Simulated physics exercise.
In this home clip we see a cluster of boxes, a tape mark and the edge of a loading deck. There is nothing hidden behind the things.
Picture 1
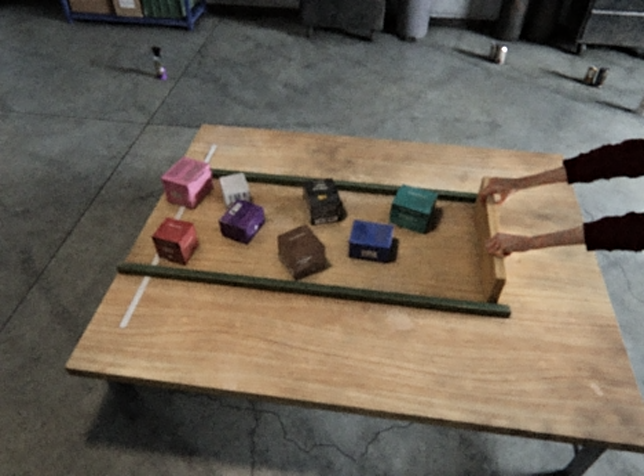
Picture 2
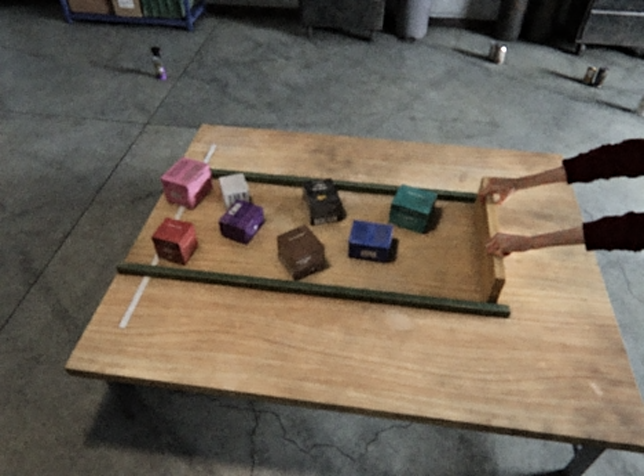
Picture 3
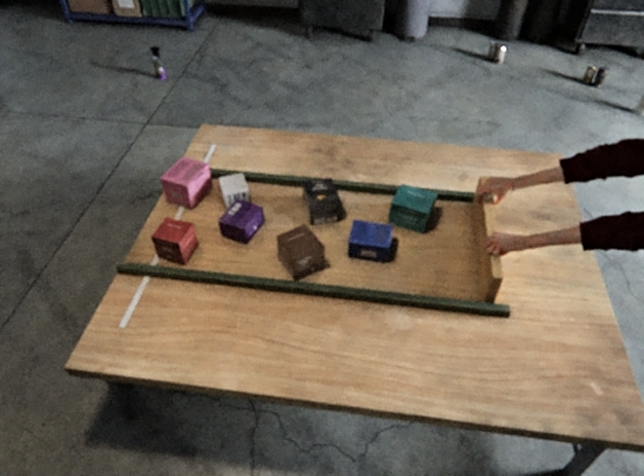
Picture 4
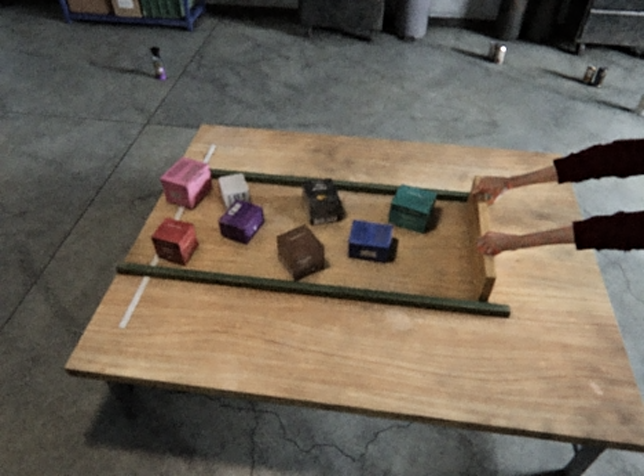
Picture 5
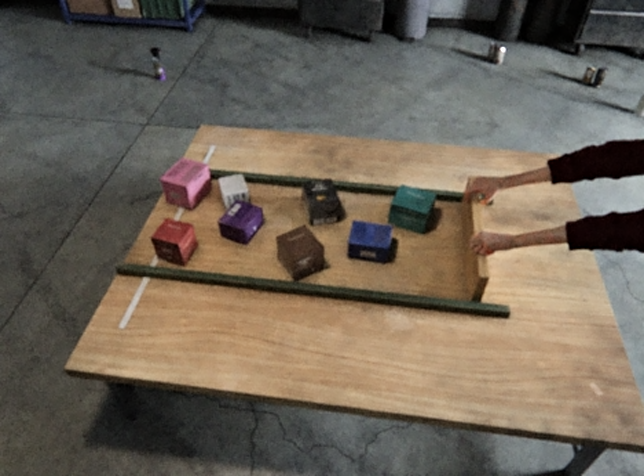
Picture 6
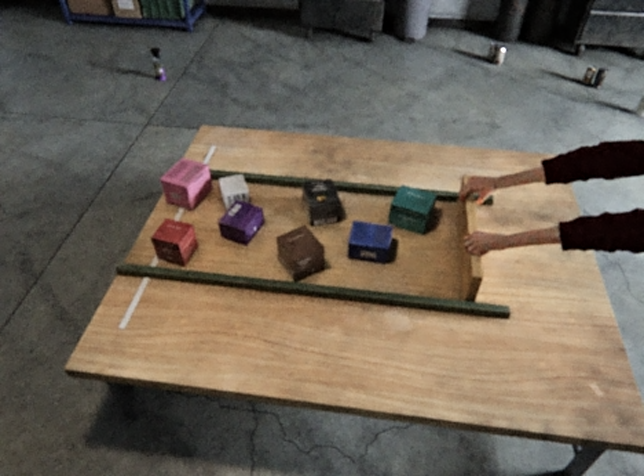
Eight coloured boxes sit scattered between two dark green rails on a wooden table, seen from above on a grey concrete floor. Pink and red boxes are at the left near a pale tape line, white and purple beside them, black and brown in the middle, blue and turquoise farther right. Two hands at the right slowly slide an upright plank slightly left, while the boxes and camera stay still.
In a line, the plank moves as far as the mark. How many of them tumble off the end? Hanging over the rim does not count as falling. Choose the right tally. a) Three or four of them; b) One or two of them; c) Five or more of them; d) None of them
c.
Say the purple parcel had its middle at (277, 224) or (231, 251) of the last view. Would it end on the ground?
Lab note - it goes down; then it goes down.
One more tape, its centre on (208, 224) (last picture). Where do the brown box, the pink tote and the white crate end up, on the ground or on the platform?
In the end the brown box keeps its place, the pink tote drops and the white crate drops.
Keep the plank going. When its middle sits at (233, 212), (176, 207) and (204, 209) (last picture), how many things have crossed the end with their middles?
That makes 1, 5, 2.
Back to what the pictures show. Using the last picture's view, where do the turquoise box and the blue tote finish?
Middles: Around (167, 190) and around (151, 221).
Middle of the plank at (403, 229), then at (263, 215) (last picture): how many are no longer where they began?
1 by the first point, 7 by the second.
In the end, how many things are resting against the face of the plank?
The count in contact is 3.
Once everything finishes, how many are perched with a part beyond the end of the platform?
It totals 3.
Soon after, none off yet; pink tote at rest near (188, 184); red box at rest near (175, 242); white crate at rest near (234, 193).
After that, none off yet; pink tote at rest near (188, 184); red box at rest near (175, 242); white crate displaced a little near (225, 190).
And then, one off so far; pink tote off the edge near (145, 248); red box displaced a little near (161, 242); white crate displaced well along near (162, 183).
In the end, the number that fall off is five or more; gone, black box, purple parcel, white crate, red box and pink tote.
